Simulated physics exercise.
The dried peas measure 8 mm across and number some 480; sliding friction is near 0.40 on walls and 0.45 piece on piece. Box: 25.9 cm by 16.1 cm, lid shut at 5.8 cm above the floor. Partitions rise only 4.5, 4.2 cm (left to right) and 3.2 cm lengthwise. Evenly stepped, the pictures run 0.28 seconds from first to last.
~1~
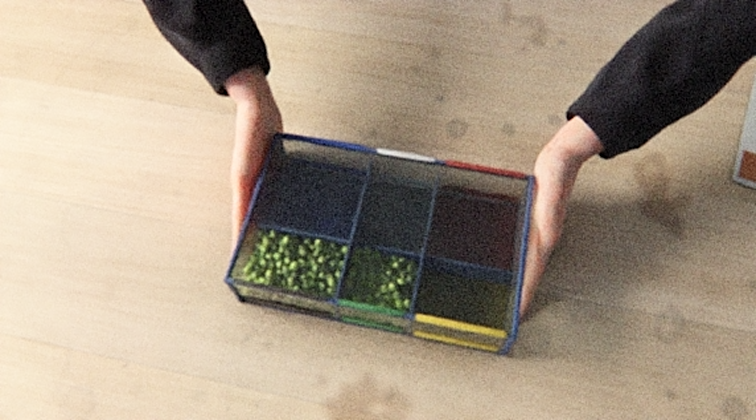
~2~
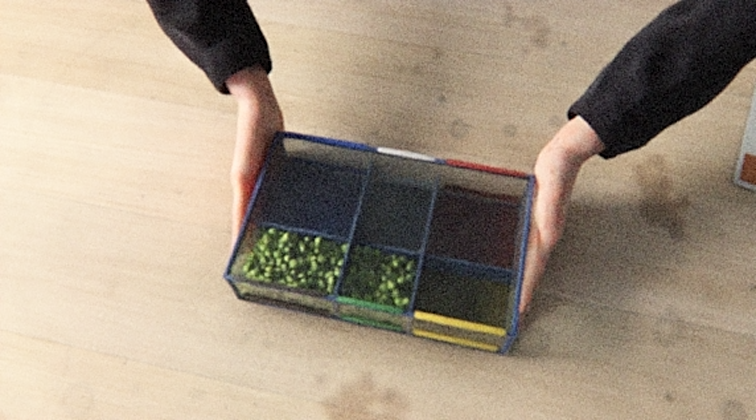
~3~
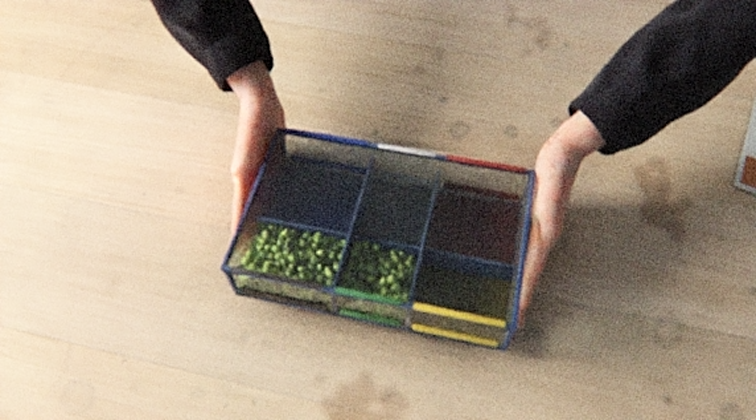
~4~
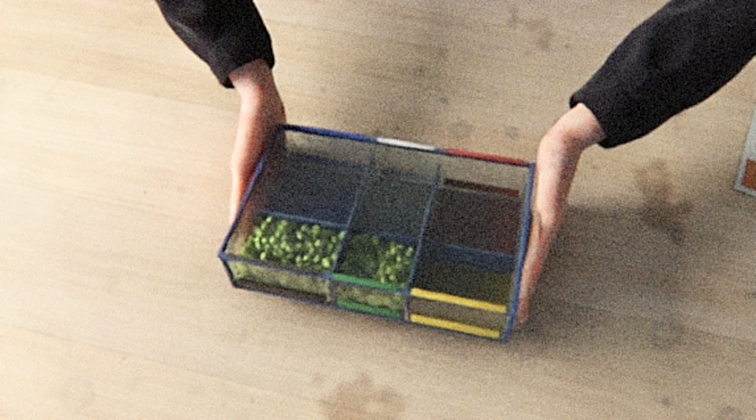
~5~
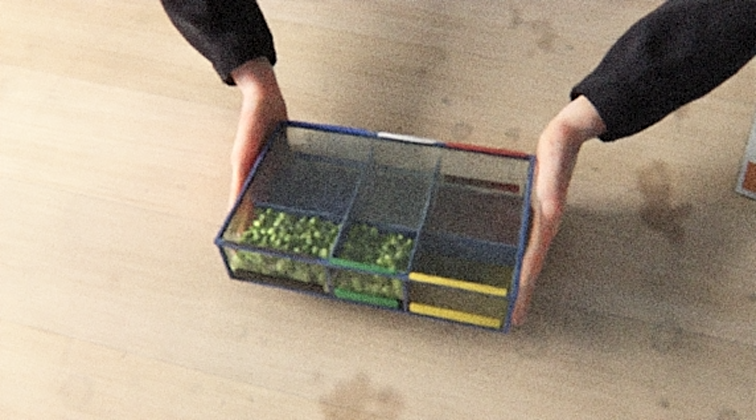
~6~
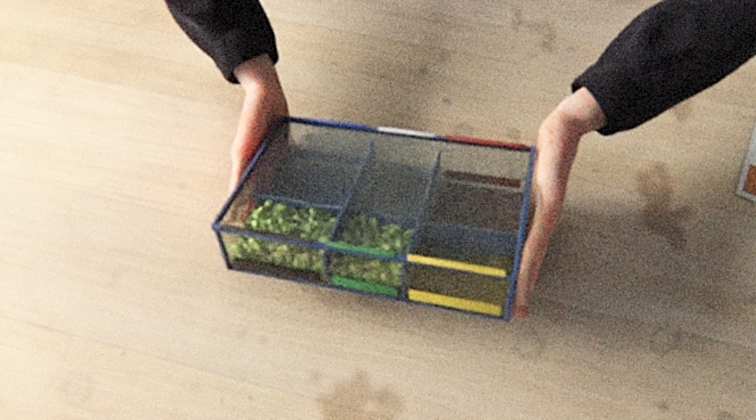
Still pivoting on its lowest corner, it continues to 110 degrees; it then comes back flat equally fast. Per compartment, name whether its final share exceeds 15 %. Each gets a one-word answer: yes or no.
My answers are red compartment no, blue compartment yes, green compartment no, yellow compartment no, white compartment yes, black compartment no.
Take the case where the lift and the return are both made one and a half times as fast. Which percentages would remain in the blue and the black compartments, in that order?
In that case blue would keep 70 % and black would keep 5 %.
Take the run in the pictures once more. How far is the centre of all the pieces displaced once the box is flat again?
I'd put the distance at roughly 9.0 cm.
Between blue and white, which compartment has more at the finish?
Go with blue, that one ends with more.
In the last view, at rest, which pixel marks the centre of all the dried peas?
Approximately (325, 190) in the last picture.
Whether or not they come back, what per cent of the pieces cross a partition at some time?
About 95 %.
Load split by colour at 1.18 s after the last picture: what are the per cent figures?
In per cent: Red 0; blue 55; green 10; yellow 0; white 20; black 15.
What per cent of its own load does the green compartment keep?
About 0 in a hundred.
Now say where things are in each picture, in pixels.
The first picture shows box tilt 0 degrees, front corners at (229, 279) and (512, 335); green 40 %, black 60 %.
The second picture shows box tilt 1 degrees, front corners at (228, 275) and (512, 333).
The third picture shows box tilt 4 degrees, front corners at (226, 267) and (512, 325), lowest corner left back.
The fourth picture shows box tilt 9 degrees, front corners at (222, 254) and (512, 311), lowest corner left back.
The fifth picture shows box tilt 13 degrees, front corners at (219, 240) and (513, 295), lowest corner left back.
The sixth picture shows box tilt 18 degrees, front corners at (217, 226) and (513, 276), lowest corner left back; green 40 %, black 60 %.
Then, 1.18 s after the last picture, tilt 110 degrees; blue 55 %, green 10 %, white 20 %, black 15 %.
Then, 1.97 s after the last picture, tilt 49 degrees; blue 70 %, white 25 %, black 5 %.
Then, 2.77 s after the last picture, tilt 0 degrees; blue 70 %, white 25 %, black 5 %.
In the end, red 0 %, blue 70 %, green 0 %, yellow 0 %, white 25 %, black 5 %.
